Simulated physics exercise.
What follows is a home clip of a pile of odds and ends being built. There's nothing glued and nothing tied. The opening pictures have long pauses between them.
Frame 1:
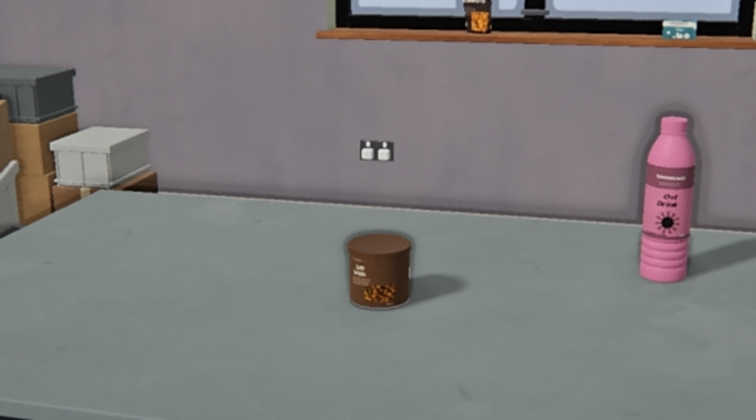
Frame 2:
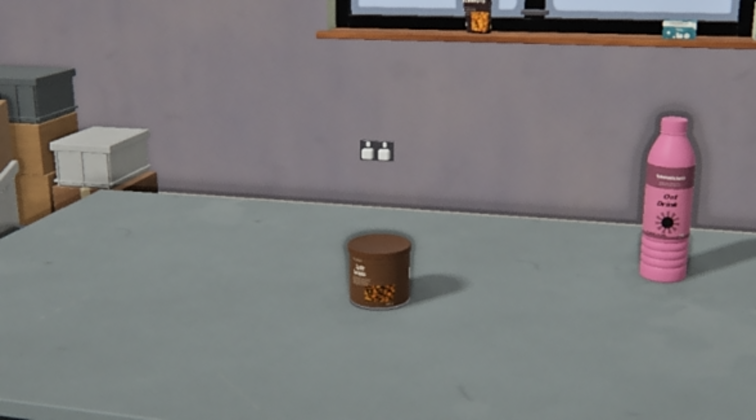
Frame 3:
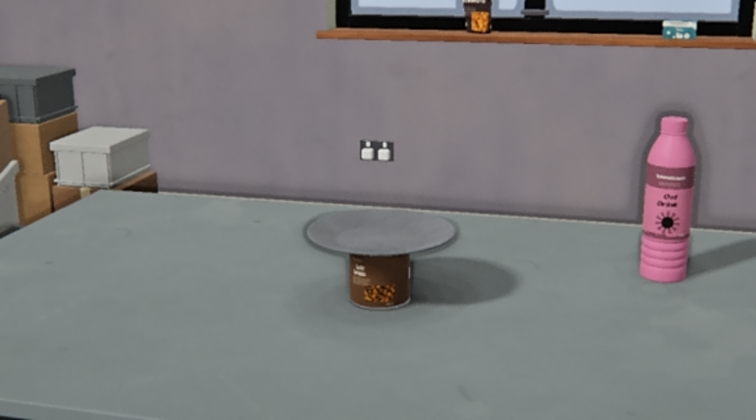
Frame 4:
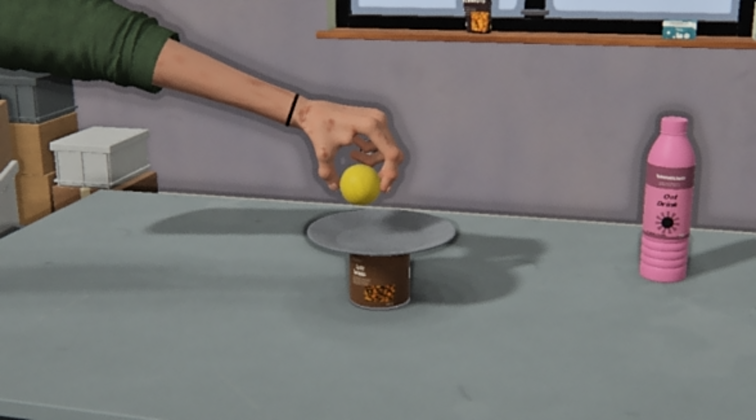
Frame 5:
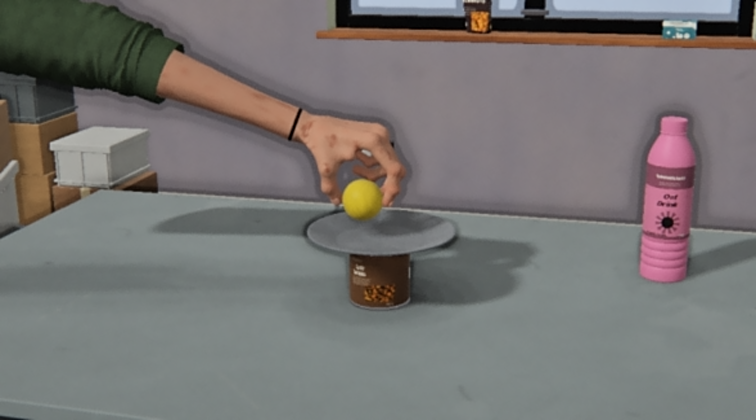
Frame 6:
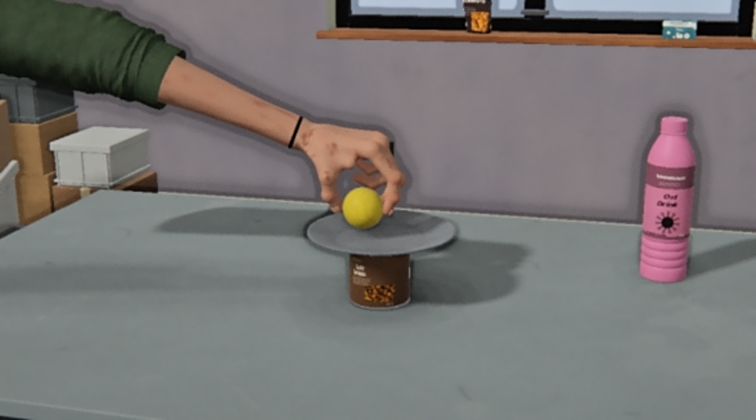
A yellow lemon is lowered by a hand onto a grey plate atop a brown tin.
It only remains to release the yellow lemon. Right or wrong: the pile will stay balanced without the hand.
Right.
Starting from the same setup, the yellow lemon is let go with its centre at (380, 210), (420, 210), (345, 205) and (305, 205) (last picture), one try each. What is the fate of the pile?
Well, the first time it stays intact, the second time it stays intact, the third time it stays intact, and the fourth time it tips over.
Then, 0.30 s after the last picture, nothing has stirred.
Then, 0.70 s after the last picture, yellow lemon resting near (363, 209).
At rest, all 4 in place. Seen from the same camera at the end, yellow lemon near (363, 209). The pile stays up.
